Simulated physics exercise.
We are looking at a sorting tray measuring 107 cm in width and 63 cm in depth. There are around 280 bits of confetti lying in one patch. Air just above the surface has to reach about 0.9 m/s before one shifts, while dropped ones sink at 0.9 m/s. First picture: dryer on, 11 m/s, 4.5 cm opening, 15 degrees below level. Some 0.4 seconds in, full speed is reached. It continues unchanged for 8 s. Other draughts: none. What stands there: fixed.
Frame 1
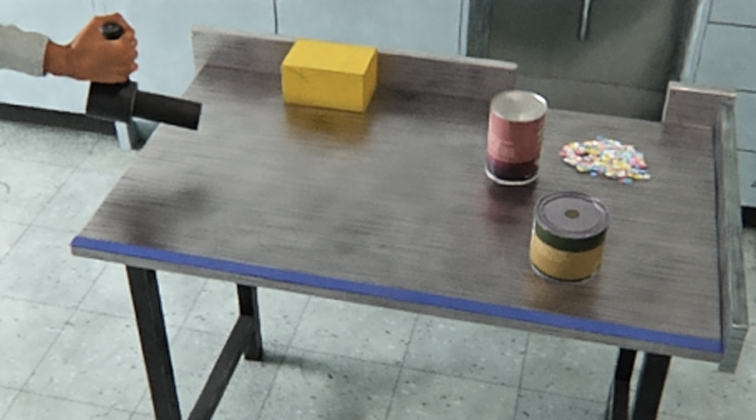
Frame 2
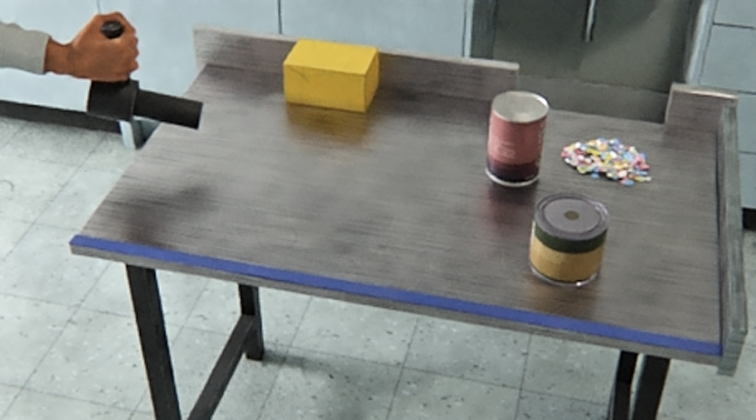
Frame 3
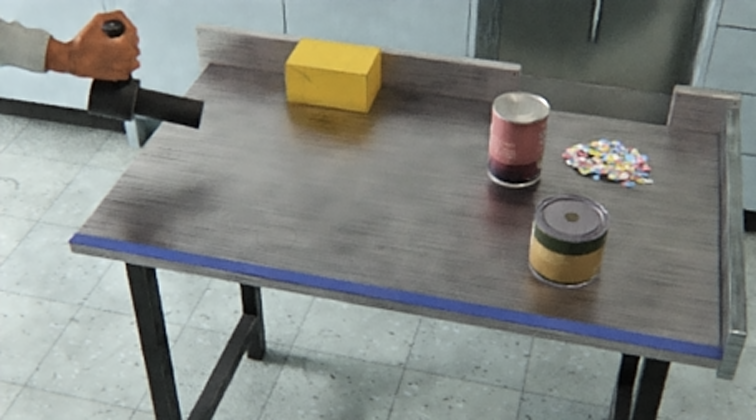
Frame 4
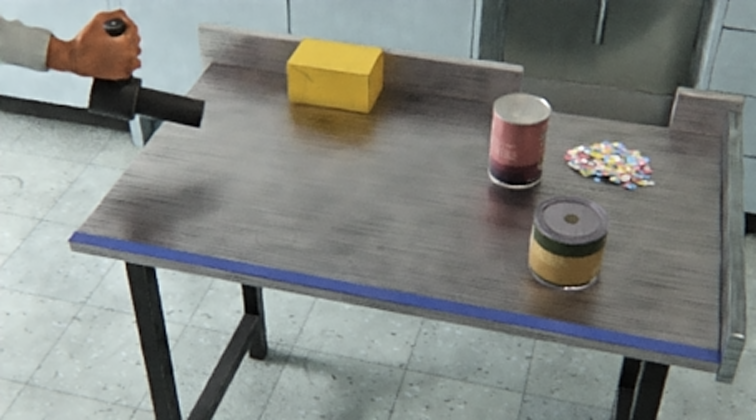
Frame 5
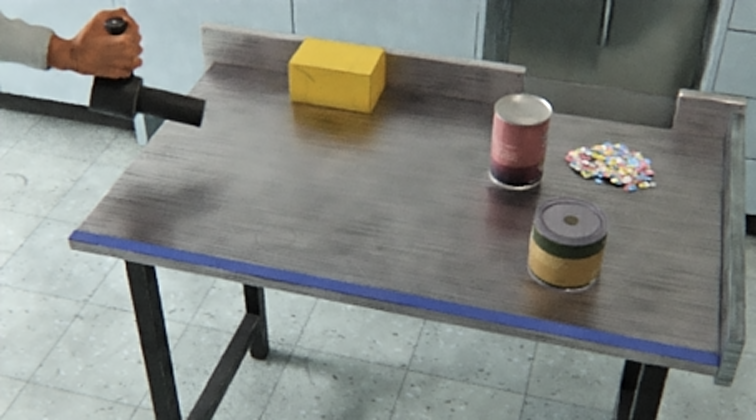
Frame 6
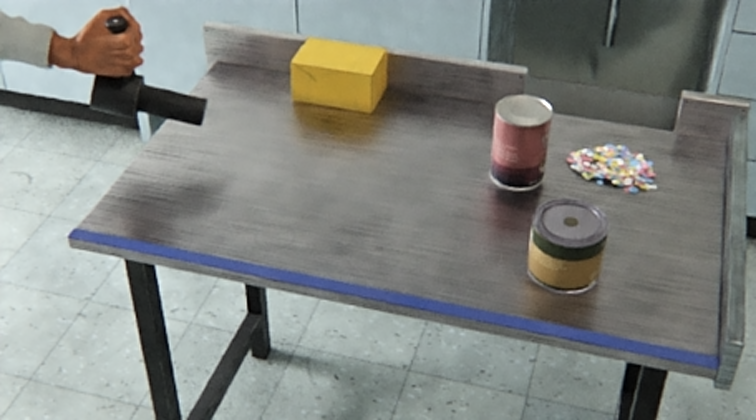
The footage shows a hand at the left holding a black dryer over a grey table with a yellow box, two tins and a patch of colourful confetti, while the view shifts very slightly and the confetti lies undisturbed.
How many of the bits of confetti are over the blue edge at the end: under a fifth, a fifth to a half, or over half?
The portion never gets to a fifth.
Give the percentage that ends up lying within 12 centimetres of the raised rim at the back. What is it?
About 15 per cent.
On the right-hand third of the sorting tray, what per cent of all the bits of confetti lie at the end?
Roughly 100 %.
Then, 1.2 s after the last picture, 91 % are on the move or not yet settled, 0 % are over the blue edge; the middle of those still in play is near (623, 167).
Then, 2.2 s after the last picture, 85 % are on the move or not yet settled, 0 % are over the blue edge; the middle of those still in play is near (629, 169).
Then, 4.0 s after the last picture, 71 % are on the move or not yet settled, 0 % are over the blue edge; the middle of those still in play is near (630, 172).
Then, 7.6 s after the last picture, at the end, 0 % are over the blue edge; the middle of those still in play is near (630, 175).
